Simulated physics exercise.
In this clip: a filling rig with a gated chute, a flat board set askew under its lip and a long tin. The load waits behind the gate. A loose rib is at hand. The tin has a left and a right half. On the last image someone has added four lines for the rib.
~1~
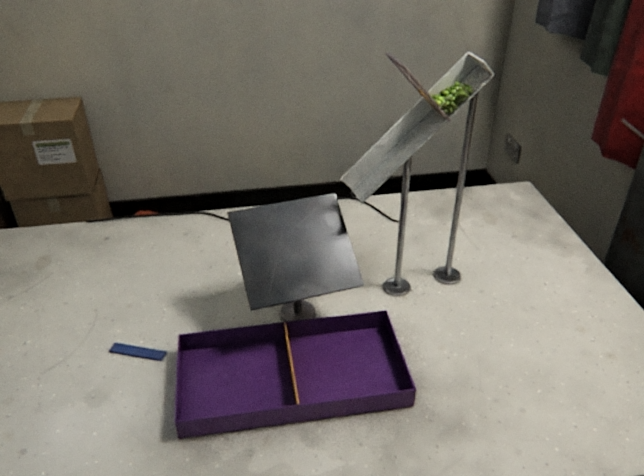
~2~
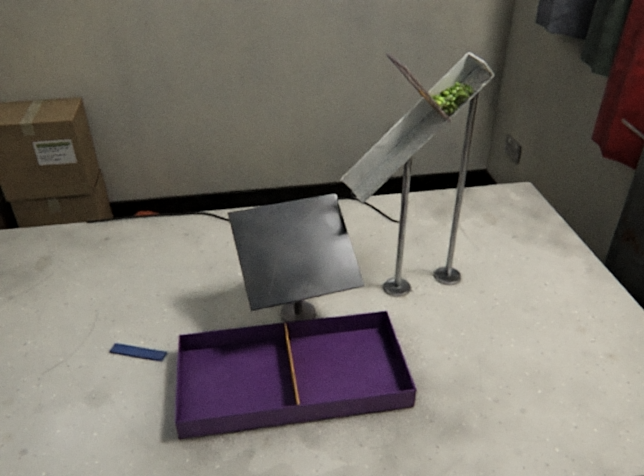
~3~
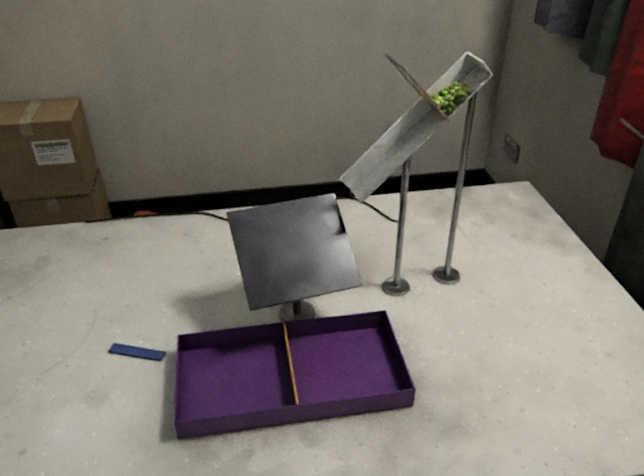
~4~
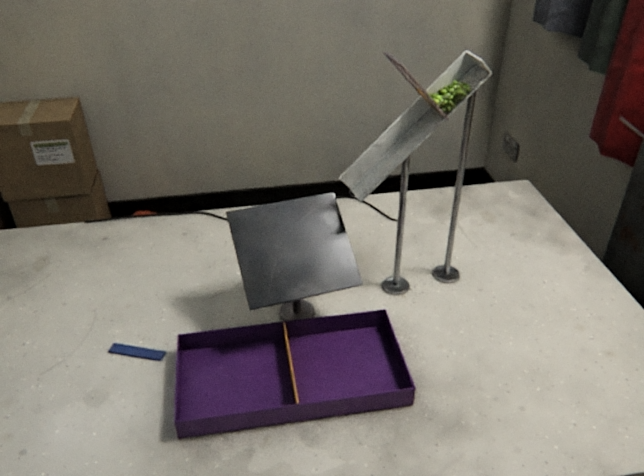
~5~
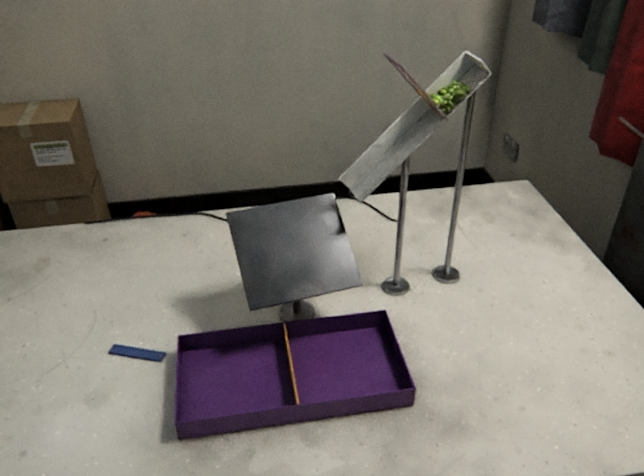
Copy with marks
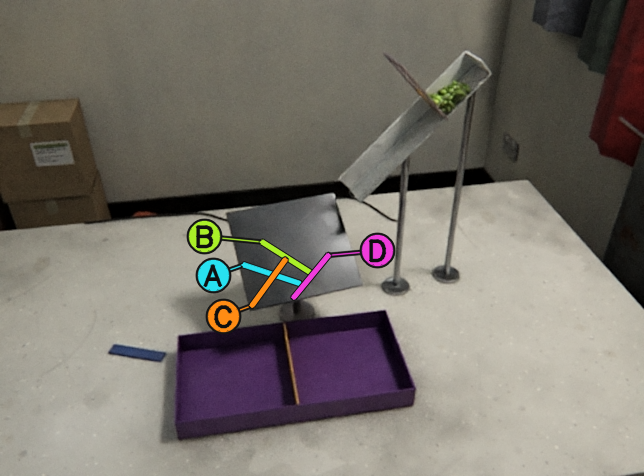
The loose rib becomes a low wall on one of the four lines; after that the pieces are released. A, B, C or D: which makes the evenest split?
C beats the others.
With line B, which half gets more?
The right half.
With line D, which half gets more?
Left.
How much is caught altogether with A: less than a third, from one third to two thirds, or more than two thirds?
Line A gives more than two thirds.
On the marked copy, line A from (244, 264) to (299, 283); line B from (262, 242) to (310, 272); line C from (285, 259) to (252, 305); line D from (328, 255) to (293, 297).
With A, of what is caught, about a tenth in the left half, almost all in the right.
With B, of what is caught, just a few in the left half, almost all in the right.
With C, of what is caught, roughly half in the left half, roughly half in the right.
With D, of what is caught, almost all in the left half, about a tenth in the right.
